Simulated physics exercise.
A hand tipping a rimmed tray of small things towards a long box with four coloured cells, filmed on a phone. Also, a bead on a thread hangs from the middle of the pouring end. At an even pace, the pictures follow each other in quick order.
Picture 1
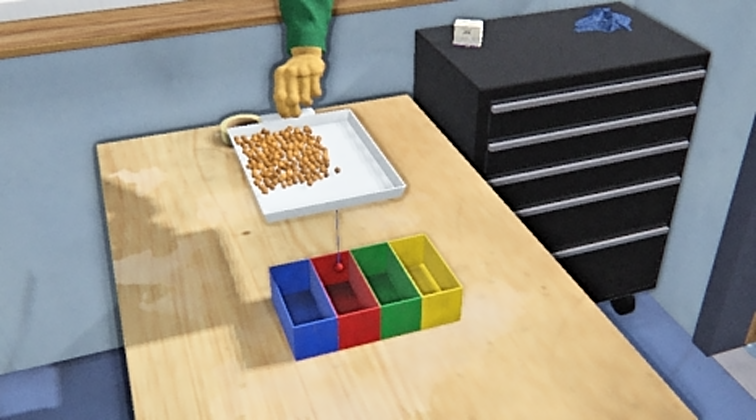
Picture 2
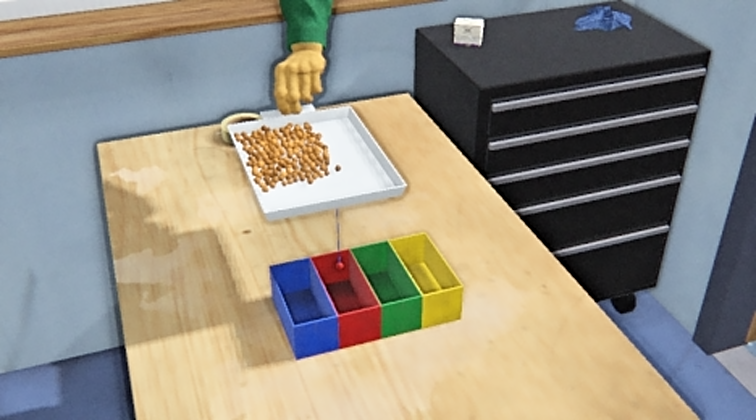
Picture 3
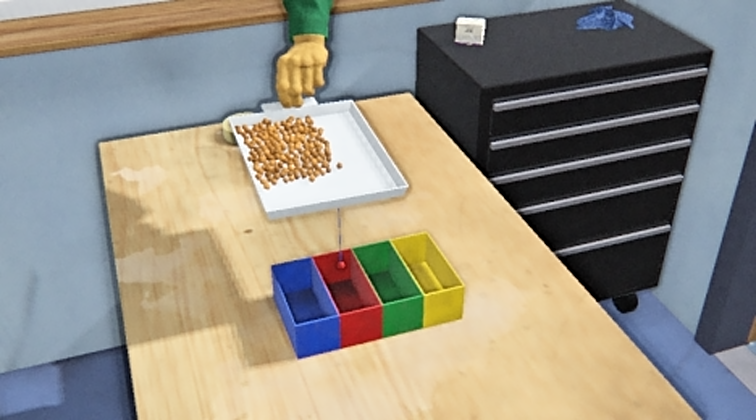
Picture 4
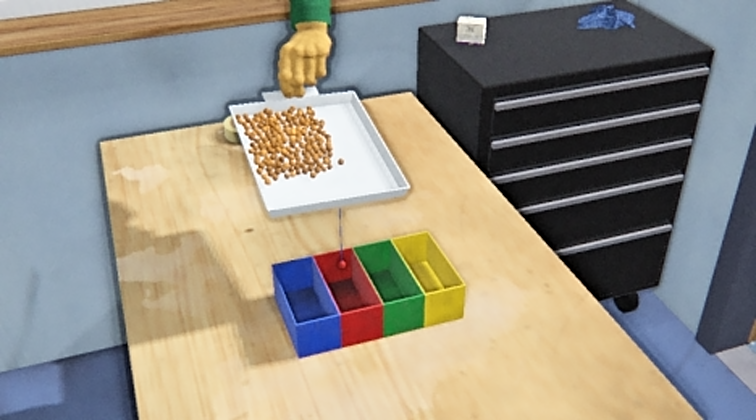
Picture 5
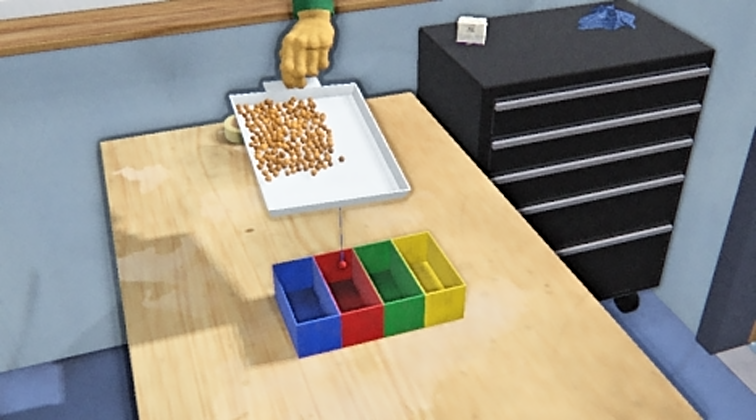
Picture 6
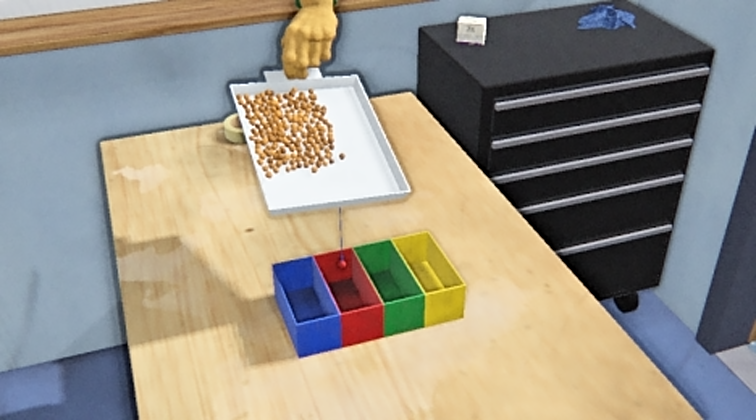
At the start, a gloved hand holds a level white tray of small orange-brown balls above a box with blue, red, green and yellow cells, a bead hanging from the tray's near edge. The hand then steadily raises the far end, tilting the tray towards its near right corner, while the balls stay bunched.
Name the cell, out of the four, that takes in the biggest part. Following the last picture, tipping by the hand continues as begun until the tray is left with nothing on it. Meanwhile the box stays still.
Green.
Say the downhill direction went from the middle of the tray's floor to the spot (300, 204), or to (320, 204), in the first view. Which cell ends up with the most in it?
Try 1 - that blue cell. Try 2 - blue.
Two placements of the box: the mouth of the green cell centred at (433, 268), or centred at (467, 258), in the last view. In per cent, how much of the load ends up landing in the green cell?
First some 20, then 0 per cent.
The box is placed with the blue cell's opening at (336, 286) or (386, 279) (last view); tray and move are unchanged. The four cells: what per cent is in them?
Result: 100 % and 70 %.
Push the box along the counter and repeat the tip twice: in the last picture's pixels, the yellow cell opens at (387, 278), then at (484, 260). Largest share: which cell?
The first try: The yellow cell. The second: The cell in red.
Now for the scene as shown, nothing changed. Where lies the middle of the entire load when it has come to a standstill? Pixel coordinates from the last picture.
The centre settles at about (389, 310).
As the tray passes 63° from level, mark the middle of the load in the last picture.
Somewhere about pixel (360, 185).
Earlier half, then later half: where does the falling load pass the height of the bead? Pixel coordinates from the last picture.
At (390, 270) for the first part, then at (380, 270) for the others.
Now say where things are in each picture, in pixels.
Corners of the pouring end at (267, 211) and (401, 185), level; middle of the load at (289, 158), roasted chickpeas; bead on its thread at (339, 267); blue cell at (316, 336); red cell at (359, 326); green cell at (401, 315); yellow cell at (442, 306), in the first frame.
Corners of the pouring end at (268, 210) and (401, 184), level; middle of the load at (290, 155), in the second frame.
Corners of the pouring end at (270, 208) and (403, 185), tipped barely, lowest at the right corner; middle of the load at (291, 150), in the third frame.
Corners of the pouring end at (271, 207) and (405, 186), tipped a little, lowest at the right corner; middle of the load at (292, 143), in the fourth frame.
Corners of the pouring end at (272, 207) and (405, 187), tipped a little, lowest at the right corner; middle of the load at (293, 138), in the fifth frame.
Corners of the pouring end at (272, 206) and (406, 189), tipped clearly, lowest at the right corner; middle of the load at (294, 132); blue cell at (319, 333); red cell at (362, 323); green cell at (404, 313); yellow cell at (445, 303), in the sixth frame.
Soon, tray tipped steeply; most on the tray; a small part in the yellow cell; a stray few in the green cell; a stray few in the red cell; a small part falling or outside the box.
A while on, tray tipped past a quarter turn; about two thirds on the tray; a small part in the green cell; a small part in the yellow cell; a small part in the red cell; a stray few in the blue cell; a small part falling or outside the box.
Towards the end, tray tipped past a quarter turn; about half in the green cell; about a quarter in the red cell; about a quarter in the yellow cell; a small part in the blue cell; a stray few falling or outside the box.
Finally, tray tipped past a quarter turn; about half in the green cell; about a quarter in the red cell; about a quarter in the yellow cell; a small part in the blue cell; a stray few outside the box.
